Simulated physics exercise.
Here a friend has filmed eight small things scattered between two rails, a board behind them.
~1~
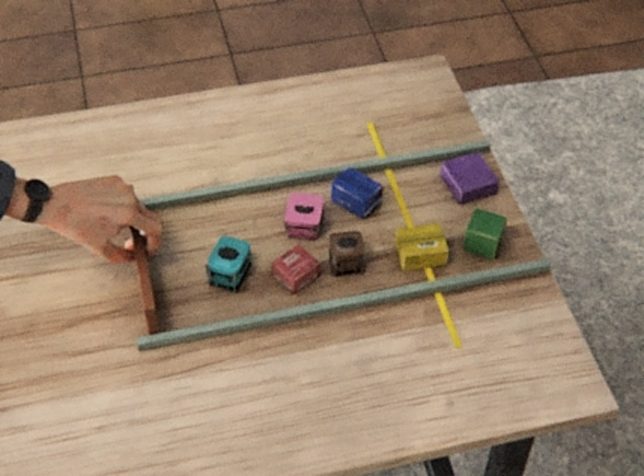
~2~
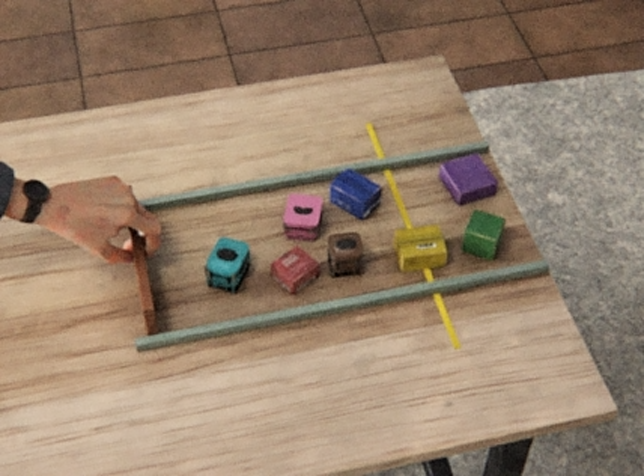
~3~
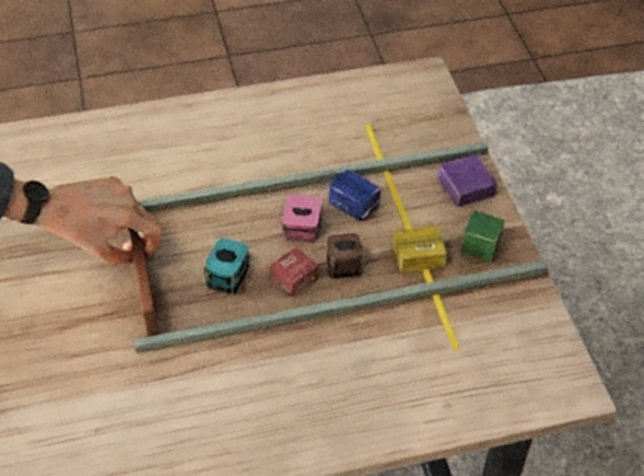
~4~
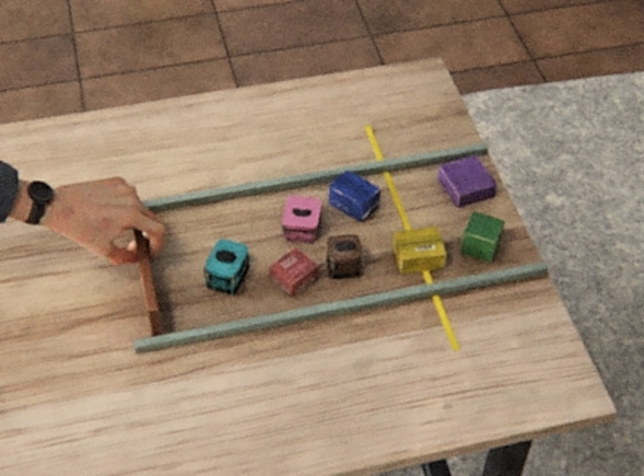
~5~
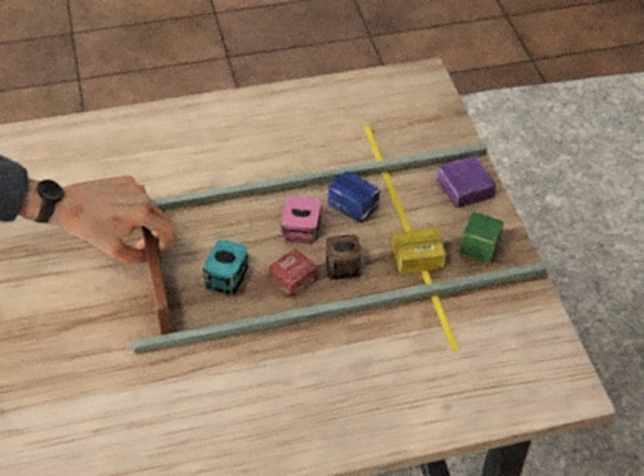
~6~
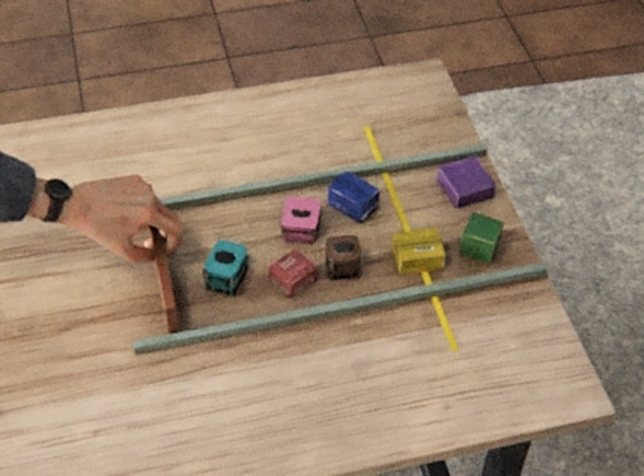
A hand holds a board still, then slides it slightly right toward eight scattered blocks.
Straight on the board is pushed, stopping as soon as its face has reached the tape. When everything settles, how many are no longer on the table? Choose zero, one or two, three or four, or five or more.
When everything settles, one or two are no longer on the table.
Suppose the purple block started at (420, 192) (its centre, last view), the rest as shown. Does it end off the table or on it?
Placed like that, it is safe.
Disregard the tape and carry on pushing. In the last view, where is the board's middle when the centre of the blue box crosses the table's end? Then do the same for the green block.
Its middle is around (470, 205) and around (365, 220).
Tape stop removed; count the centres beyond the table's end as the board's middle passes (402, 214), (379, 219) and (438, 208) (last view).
1; 1; 3.
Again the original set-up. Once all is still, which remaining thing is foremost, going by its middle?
The foremost one is the yellow box.
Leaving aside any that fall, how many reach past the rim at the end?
It's 1.
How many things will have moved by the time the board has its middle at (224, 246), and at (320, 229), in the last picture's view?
In order, the tallies are 1 and 7.
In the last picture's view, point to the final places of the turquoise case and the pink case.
Turquoise case at about (426, 226), pink case at about (413, 196).
Soon after, none off yet; purple block at rest near (466, 182); green block at rest near (482, 238); yellow box at rest near (418, 251).
After that, none off yet; purple block at rest near (466, 182); green block displaced about its own width near (503, 237); yellow box displaced about its own width near (466, 250).
In the end, the number that fall off is one or two; gone, green block.
